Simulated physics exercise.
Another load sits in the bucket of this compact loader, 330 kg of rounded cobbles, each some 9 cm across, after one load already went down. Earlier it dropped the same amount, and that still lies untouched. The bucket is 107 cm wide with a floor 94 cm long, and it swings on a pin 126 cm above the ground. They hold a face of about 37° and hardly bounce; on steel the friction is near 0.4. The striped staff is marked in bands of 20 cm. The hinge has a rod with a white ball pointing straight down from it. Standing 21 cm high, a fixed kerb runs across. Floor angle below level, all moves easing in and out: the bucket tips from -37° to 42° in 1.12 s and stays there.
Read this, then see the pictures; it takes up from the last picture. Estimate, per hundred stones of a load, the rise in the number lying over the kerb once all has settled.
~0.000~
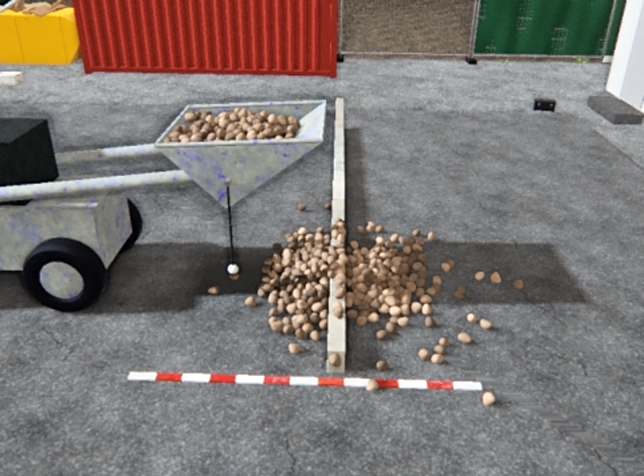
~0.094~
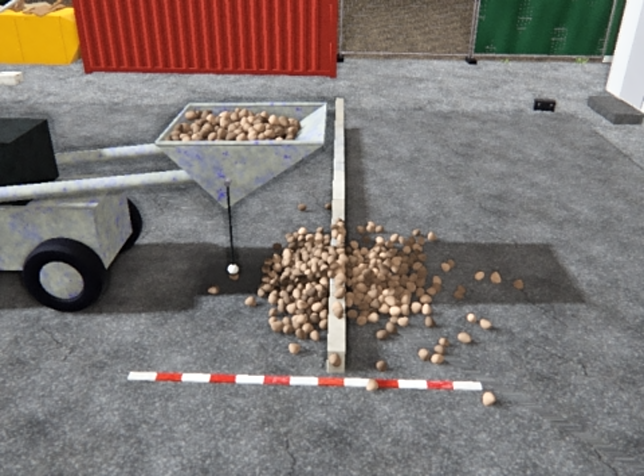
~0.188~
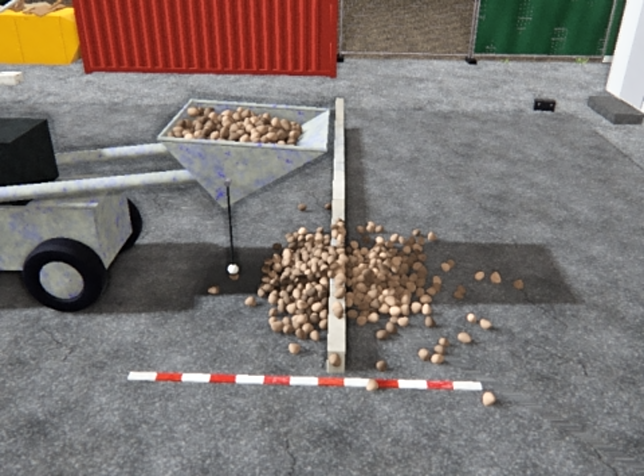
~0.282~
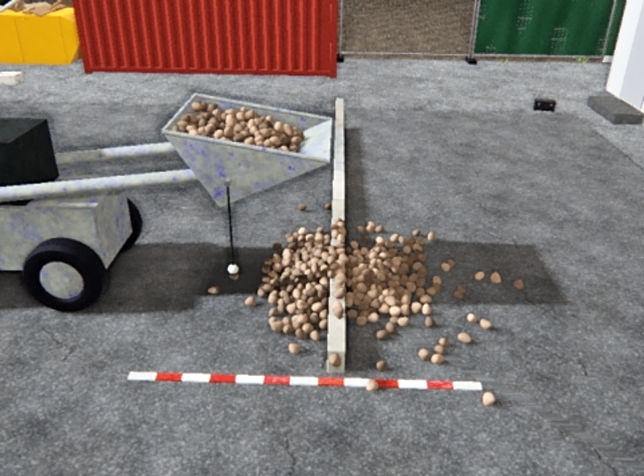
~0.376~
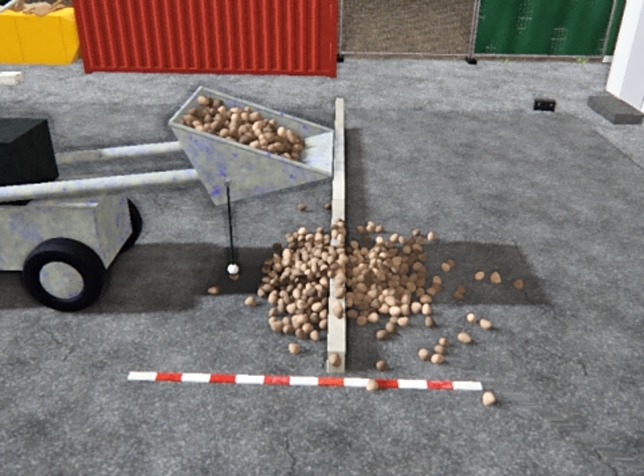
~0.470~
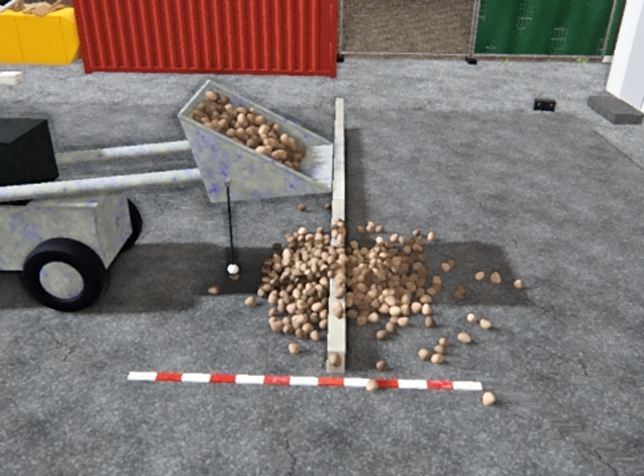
Roughly 50 more per hundred.
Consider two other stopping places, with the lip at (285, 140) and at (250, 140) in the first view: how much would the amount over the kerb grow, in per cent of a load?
I'd guess close to 10 per cent first and close to 0 per cent second.
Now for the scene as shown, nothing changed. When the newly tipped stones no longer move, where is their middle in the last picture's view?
Near (335, 276).
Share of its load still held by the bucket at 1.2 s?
It holds some 55 per cent.
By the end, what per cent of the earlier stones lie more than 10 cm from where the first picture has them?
Close to 15 in a hundred of them.
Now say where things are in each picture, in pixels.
In the first frame, the bucket is at -37°, its lip at (323, 140); the top of the load is at (234, 120). The earlier load is highest near (336, 261), 27 cm above ground level, 55 % on this side of the kerb, 45 % over the kerb.
In the second frame, the bucket is at -35°, its lip at (324, 143); the top of the load is at (228, 119); the stones move at 0.1 m/s on average.
In the third frame, the bucket is at -31°, its lip at (326, 150); the top of the load is at (214, 117); the stones move at 0.2 m/s on average.
In the fourth frame, lip at (330, 161), floor tilted -24°, highest stones at (210, 111); the stones move at 0.3 m/s on average.
In the fifth frame, the bucket is at -16°, its lip at (331, 175); the top of the load is at (212, 107); the stones move at 0.4 m/s on average.
In the sixth frame, the bucket is at -7°, its lip at (331, 191); the top of the load is at (217, 102); the stones move at 0.4 m/s on average.
After 0.8 s the floor is at 30°; in per cent of one load, 100 in the bucket, 55 on this side of the kerb, 45 over the kerb; the foremost stones are at (502, 293).
After 1.2 s the floor is at 42°; in per cent of one load, 57 in the bucket, 98 on this side of the kerb, 45 over the kerb; the foremost stones are at (502, 293).
After 1.6 s the floor is at 42°; in per cent of one load, 7 in the bucket, 117 on this side of the kerb, 76 over the kerb; the foremost stones are at (502, 293).
After 4.2 s the floor is at 42°; in per cent of one load, 0 in the bucket, 105 on this side of the kerb, 95 over the kerb; the foremost stones are at (524, 277). Net gain over the kerb, 50.
